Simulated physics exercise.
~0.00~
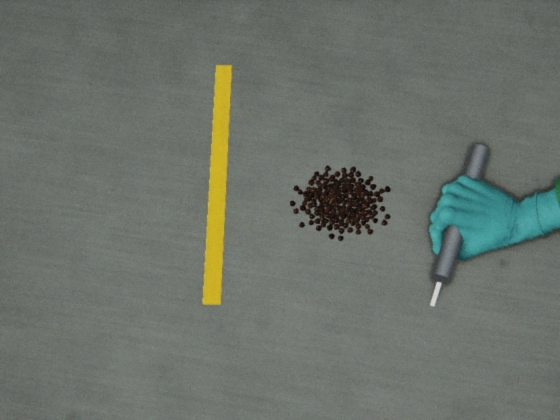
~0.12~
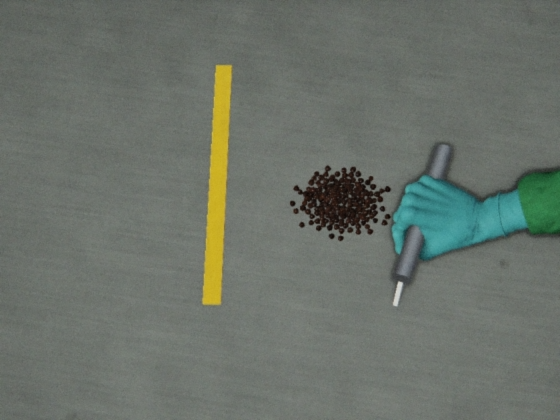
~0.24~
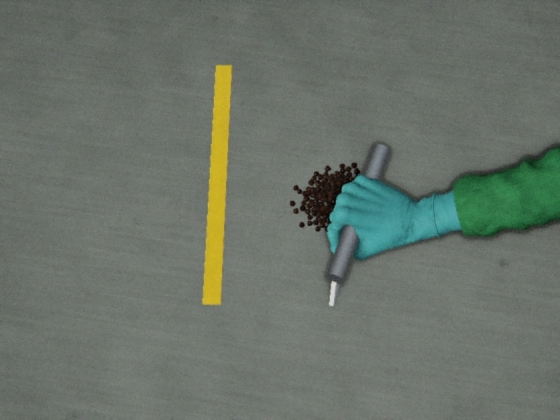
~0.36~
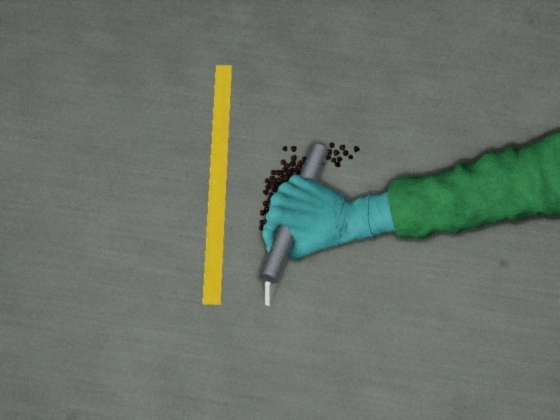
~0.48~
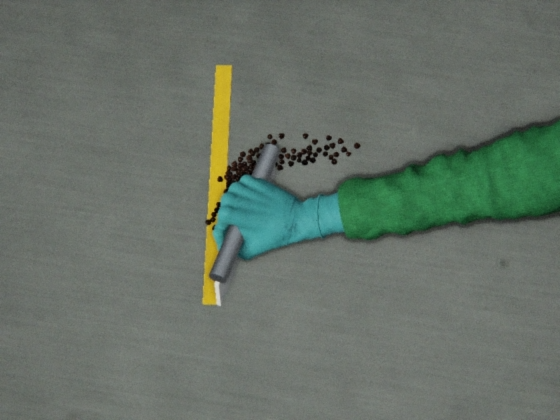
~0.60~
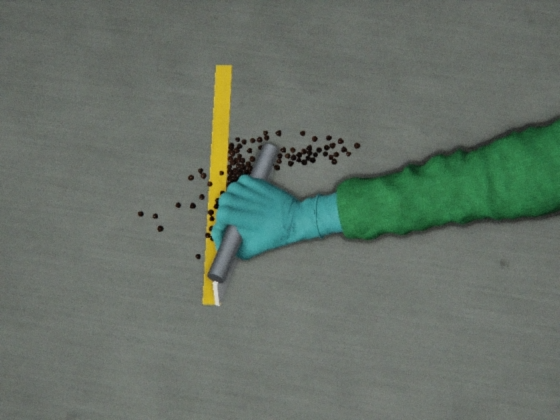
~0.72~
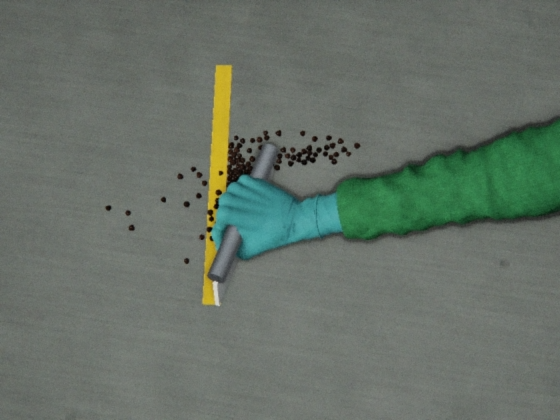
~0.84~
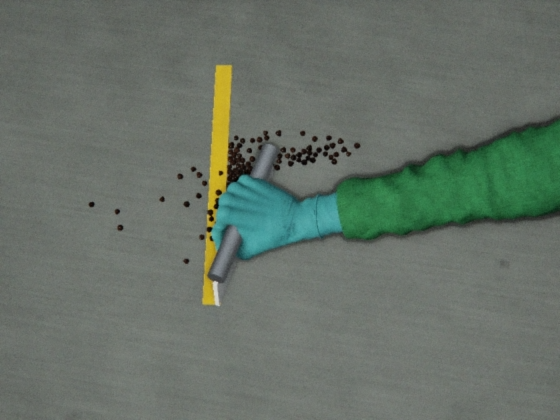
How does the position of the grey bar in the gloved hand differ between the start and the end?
At the start the bar is at the right, on the far side of the bean heap from the yellow strip. At the end it is much further left, resting right at the yellow strip.
